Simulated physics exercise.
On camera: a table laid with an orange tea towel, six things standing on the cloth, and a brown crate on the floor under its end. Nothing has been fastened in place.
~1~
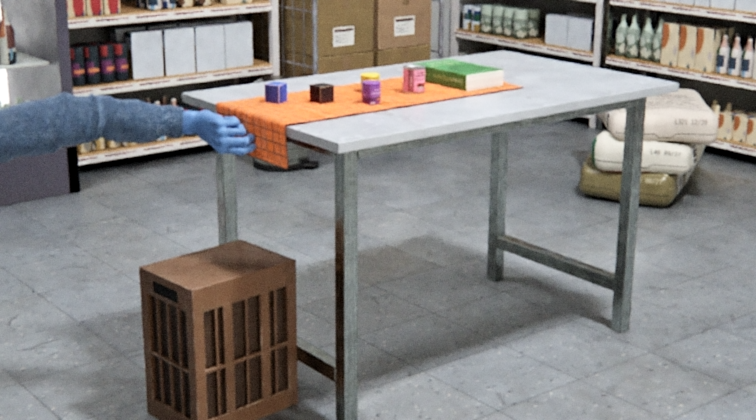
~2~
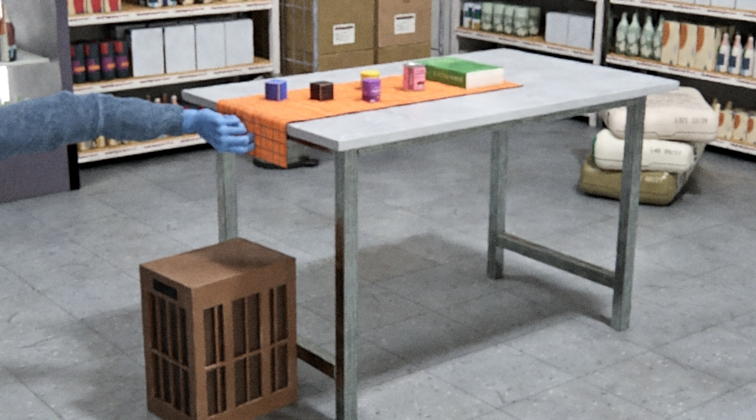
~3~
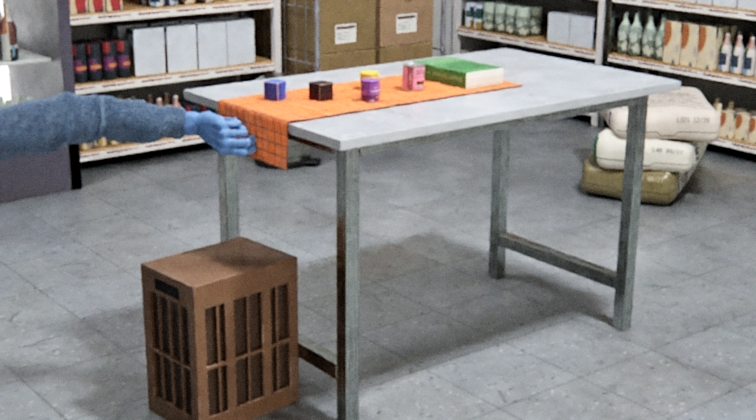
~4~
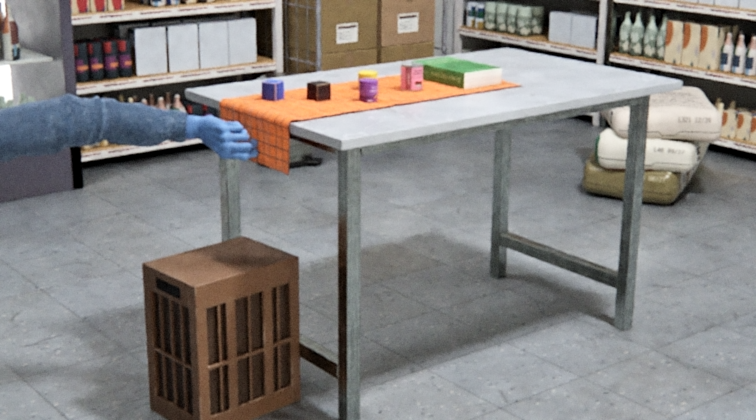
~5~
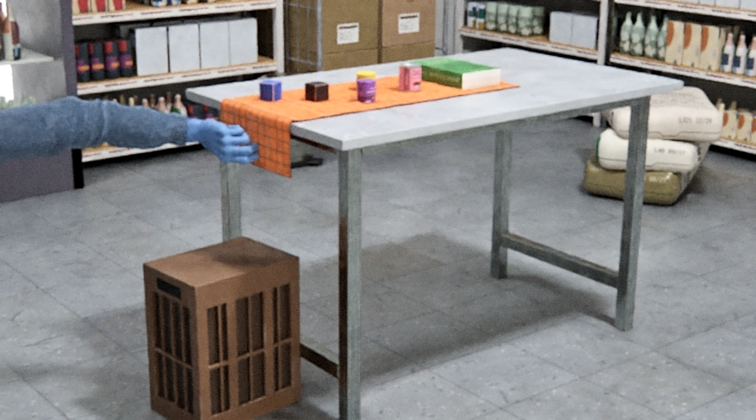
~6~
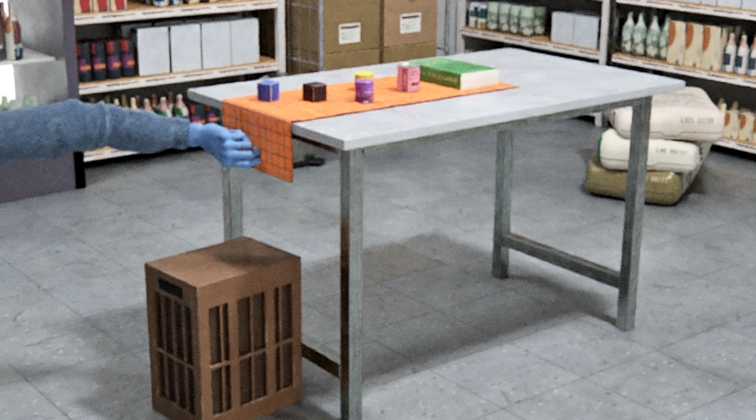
A blue-gloved hand slowly pulling an orange cloth down over a table's left end, the small items on it shifting slightly left.
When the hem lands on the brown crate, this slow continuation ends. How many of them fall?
It ends with two things gone from the top.
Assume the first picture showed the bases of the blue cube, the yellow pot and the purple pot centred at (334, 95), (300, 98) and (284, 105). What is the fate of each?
As for the blue cube, it stays where it is; the yellow pot tips off; the purple pot tips off.
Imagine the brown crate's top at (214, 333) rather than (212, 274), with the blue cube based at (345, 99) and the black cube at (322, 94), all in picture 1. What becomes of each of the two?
As for the blue cube, it leaves the top; as for the black cube, it leaves the top.
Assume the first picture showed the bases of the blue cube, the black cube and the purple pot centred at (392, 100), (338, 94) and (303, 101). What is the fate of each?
The blue cube will stay where it is, the black cube will stay where it is, the purple pot will end up off.
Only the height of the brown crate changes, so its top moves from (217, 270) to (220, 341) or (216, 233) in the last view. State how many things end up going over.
That would make 4 and 1.
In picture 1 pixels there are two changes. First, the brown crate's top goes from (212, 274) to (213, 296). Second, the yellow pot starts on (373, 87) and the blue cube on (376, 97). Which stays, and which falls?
As for the yellow pot, it stays in place; as for the blue cube, it stays in place.
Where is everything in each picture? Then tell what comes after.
Hem (288, 169); blue cube (276, 83); black cube (322, 85); purple pot (371, 82); yellow pot (370, 74); pink can (414, 66); top of the crate (212, 274), in the first frame.
Hem (287, 168); blue cube (276, 81), in the second frame.
Hem (288, 171); black cube (321, 82), in the third frame.
Hem (289, 175); purple pot (368, 80); top of the crate (215, 270), in the fourth frame.
Hem (292, 178); yellow pot (366, 73), in the fifth frame.
Hem (293, 183); blue cube (268, 82); black cube (315, 83); purple pot (364, 81); yellow pot (364, 73); pink can (408, 65), in the sixth frame.
Soon after, hem near (257, 195); all still up.
Then, hem near (256, 234); blue cube gone.
Further on, hem on the crate; blue cube and black cube gone.
At rest, hem on the crate; blue cube and black cube gone. It carries off two.
